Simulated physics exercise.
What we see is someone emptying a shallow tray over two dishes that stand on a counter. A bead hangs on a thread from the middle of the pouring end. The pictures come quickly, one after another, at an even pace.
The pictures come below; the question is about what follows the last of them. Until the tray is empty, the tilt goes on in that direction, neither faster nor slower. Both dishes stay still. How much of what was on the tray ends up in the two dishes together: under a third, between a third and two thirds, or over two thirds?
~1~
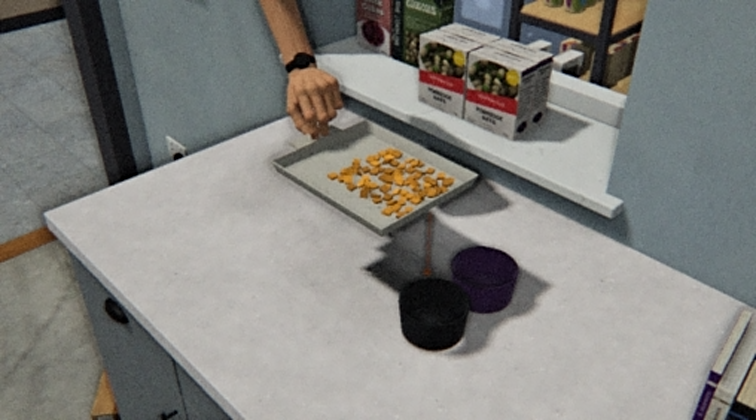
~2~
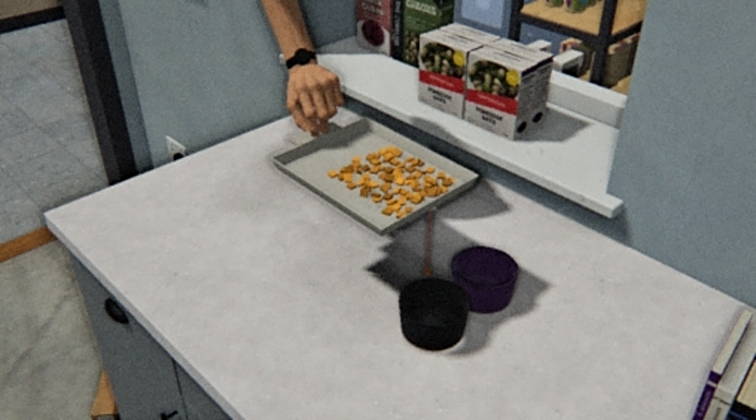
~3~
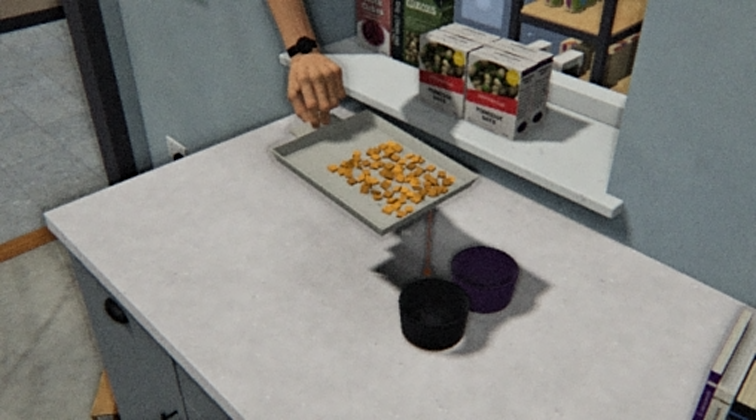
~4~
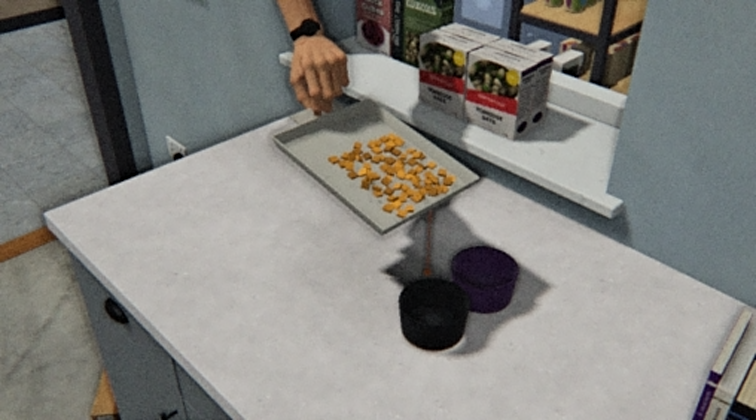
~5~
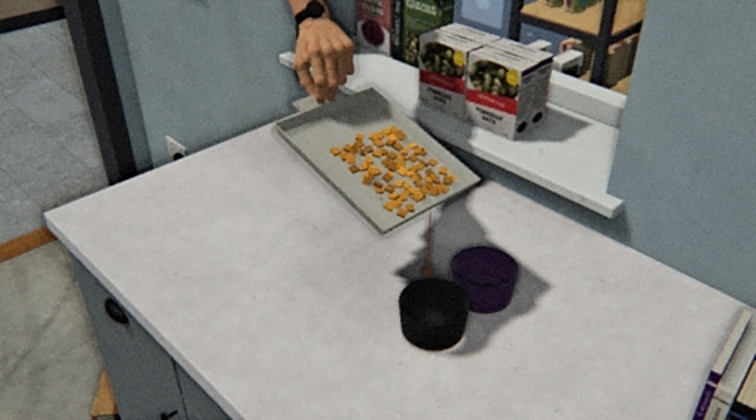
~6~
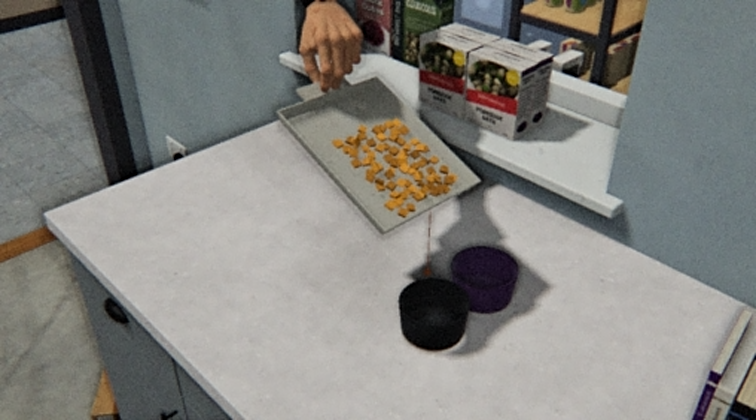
Over two thirds.
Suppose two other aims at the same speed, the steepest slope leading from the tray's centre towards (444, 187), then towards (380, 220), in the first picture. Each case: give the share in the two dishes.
The first gives 60 %, the second 20 %.
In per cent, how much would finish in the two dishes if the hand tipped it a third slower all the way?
Roughly 90%.
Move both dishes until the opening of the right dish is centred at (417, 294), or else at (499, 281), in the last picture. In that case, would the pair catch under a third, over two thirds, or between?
Case one, less than a third; case two, above two thirds.
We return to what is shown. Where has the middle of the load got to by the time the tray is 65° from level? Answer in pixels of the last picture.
Its middle sits at about pixel (438, 192).
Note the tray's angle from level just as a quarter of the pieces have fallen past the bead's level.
A tilt of roughly 110°.
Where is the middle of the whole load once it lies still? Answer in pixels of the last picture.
Last view, resting centre - approx. (476, 307).
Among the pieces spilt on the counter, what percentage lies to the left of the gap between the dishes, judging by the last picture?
I'd put it at around 30 per cent.
Shortly afterwards, tray tipped steeply; all but a few on the tray; only a few in the air.
Next, tray tipped past a quarter turn; near half on the tray; a little in the left dish; a little in the right dish; only a few outside both; near a third in the air.
Some moments later, tray tipped past a quarter turn; near a third in the left dish; near half in the right dish; a little outside both.
In the end, tray tipped past a quarter turn; near a third in the left dish; near half in the right dish; a little outside both.
